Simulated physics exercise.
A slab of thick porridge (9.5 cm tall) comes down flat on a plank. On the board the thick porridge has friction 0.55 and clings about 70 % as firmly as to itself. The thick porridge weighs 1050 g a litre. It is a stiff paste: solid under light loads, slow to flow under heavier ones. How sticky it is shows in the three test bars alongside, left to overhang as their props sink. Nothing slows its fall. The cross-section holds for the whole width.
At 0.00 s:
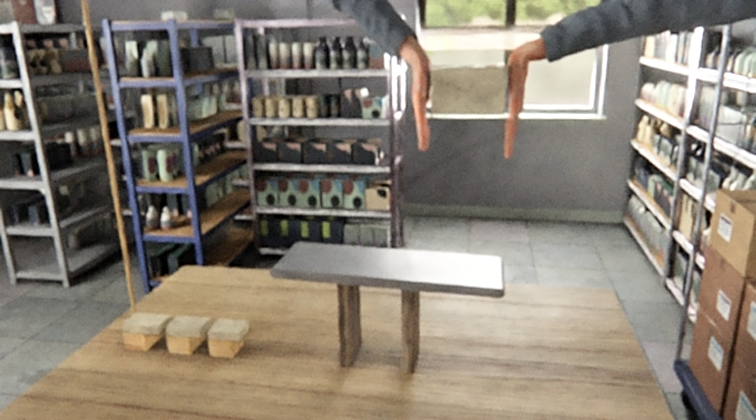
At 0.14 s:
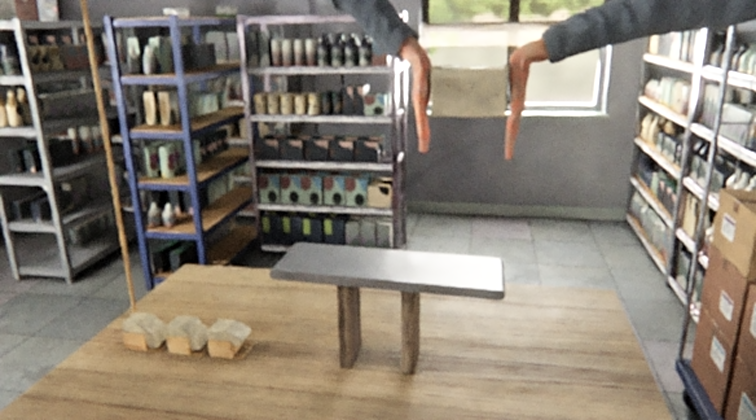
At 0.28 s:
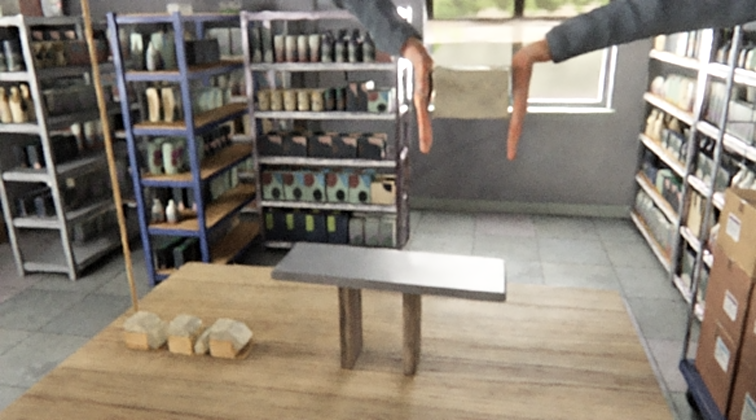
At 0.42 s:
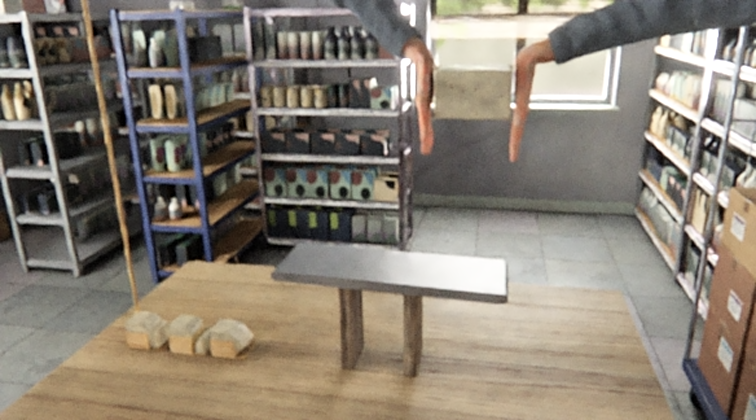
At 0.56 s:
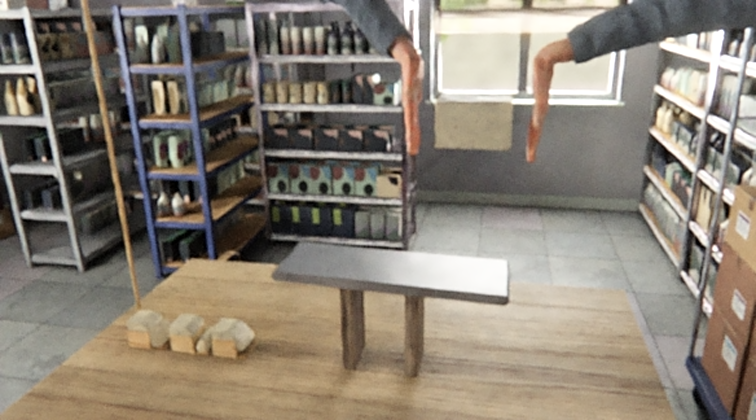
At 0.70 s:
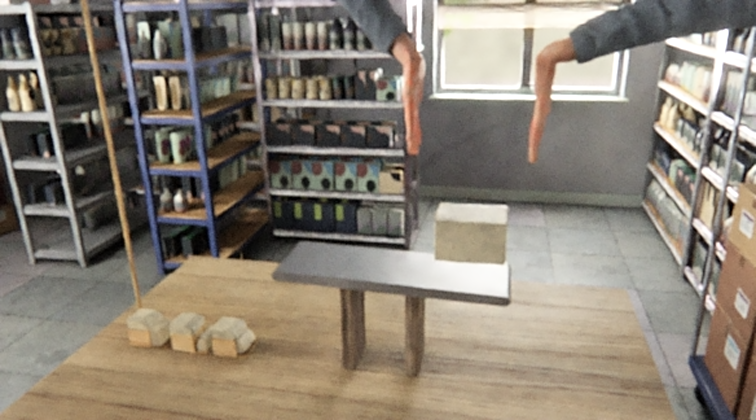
In a storeroom lined with shelves, two hands held a pale block above a narrow raised plank while three small lumps on the table sagged, then the hands parted and the block dropped onto the plank.
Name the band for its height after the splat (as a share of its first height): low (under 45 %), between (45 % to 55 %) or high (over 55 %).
The band is between (45 % to 55 %).
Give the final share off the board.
Roughly 30 % off the board.
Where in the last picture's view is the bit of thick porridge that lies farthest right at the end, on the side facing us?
Around (506, 288).
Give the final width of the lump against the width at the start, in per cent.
Some 180 %.
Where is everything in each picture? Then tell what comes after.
In the first frame, top of the thick porridge at (474, 68); bar tips down by 0, 0, 0 (left to right).
In the second frame, top of the thick porridge at (475, 70); bar tips down by 4.6 cm, 4.0 cm, 1.8 cm (left to right).
In the third frame, top of the thick porridge at (477, 70); bar tips down by 4.7 cm, 4.7 cm, 2.8 cm (left to right).
In the fourth frame, top of the thick porridge at (479, 71); bar tips down by 4.7 cm, 4.7 cm, 3.0 cm (left to right).
In the fifth frame, top of the thick porridge at (479, 101); bar tips down by 4.7 cm, 4.7 cm, 3.3 cm (left to right).
In the sixth frame, top of the thick porridge at (476, 223); bar tips down by 4.7 cm, 4.7 cm, 4.0 cm (left to right).
After 0.81 s, it stands 49 % of its first height and 7 % has gone off the board.
After 0.94 s, it stands 48 % of its first height and 23 % has gone off the board.
After 1.08 s, it stands 48 % of its first height and 31 % has gone off the board.
After 1.21 s, it stands 48 % of its first height and 31 % has gone off the board.
After 1.31 s, at the end, it stands 48 % of its first height and 31 % has gone off the board.
